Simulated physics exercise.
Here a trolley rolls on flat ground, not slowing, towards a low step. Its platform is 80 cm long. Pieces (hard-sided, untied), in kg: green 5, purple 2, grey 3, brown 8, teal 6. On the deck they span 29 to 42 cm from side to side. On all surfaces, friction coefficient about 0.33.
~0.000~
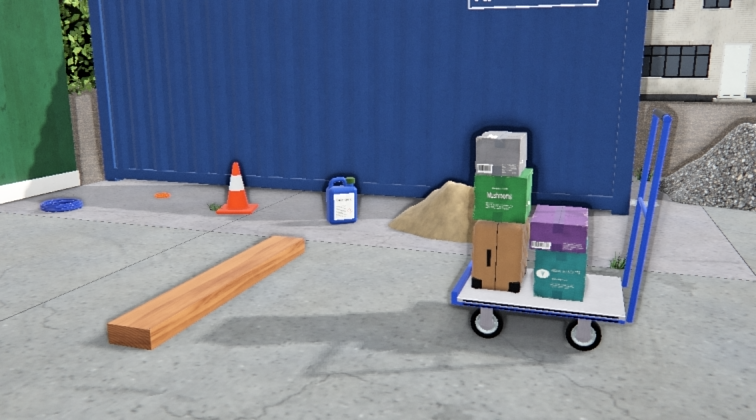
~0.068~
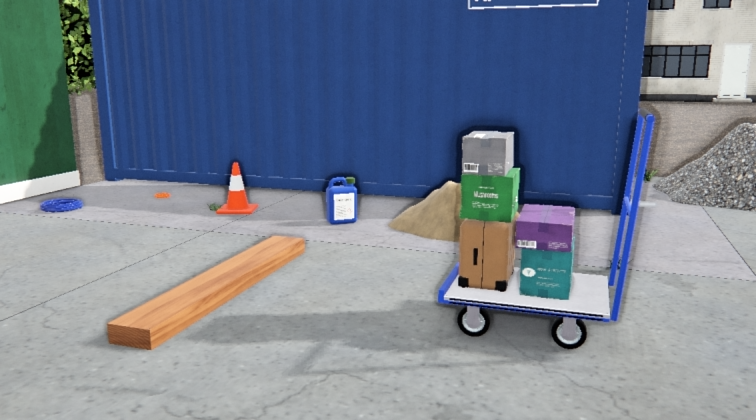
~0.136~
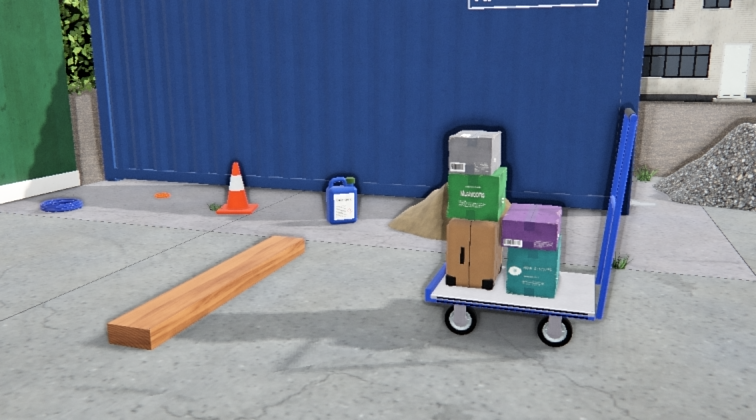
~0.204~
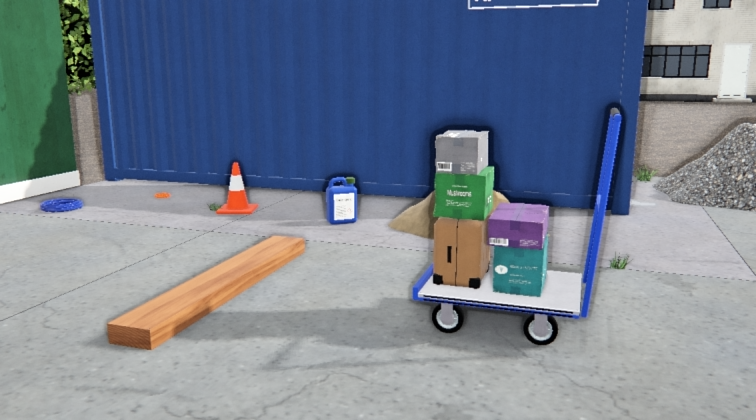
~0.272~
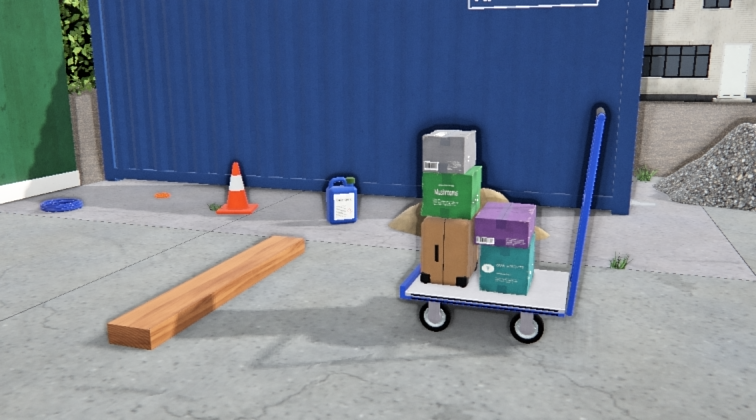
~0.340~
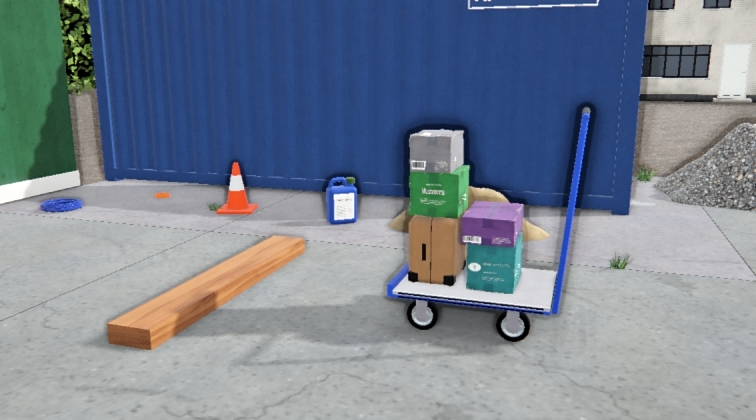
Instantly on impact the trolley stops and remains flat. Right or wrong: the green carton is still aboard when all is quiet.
Wrong.
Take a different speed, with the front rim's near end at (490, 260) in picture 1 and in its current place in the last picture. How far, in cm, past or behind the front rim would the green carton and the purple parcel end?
The green one would end 50 cm past the front rim and the purple one 40 cm behind it.
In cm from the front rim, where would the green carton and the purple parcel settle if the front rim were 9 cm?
So the green load comes to rest 30 past while the purple load stays 40 behind.
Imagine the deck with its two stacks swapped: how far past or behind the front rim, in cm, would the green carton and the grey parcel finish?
After the swap you'd see green stop 40 cm back from the rim, with grey 30 cm back.
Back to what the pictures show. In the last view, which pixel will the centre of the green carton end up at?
(190, 257).
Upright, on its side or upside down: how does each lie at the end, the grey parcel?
At rest: Grey on its side.
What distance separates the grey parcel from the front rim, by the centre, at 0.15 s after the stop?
Roughly 5 cm short of the front rim.
After 1.46 s the deck stops.
After 1.86 s the green carton is 1 cm behind the rim, tilted 20°, near (227, 176) in the last picture's view.
After 2.26 s the green carton is 16 cm past the rim, tilted 100°, near (206, 229) in the last picture's view.
Final state at 3.0 s, past the rim, green carton and grey parcel; behind it, purple parcel, brown suitcase and teal carton.
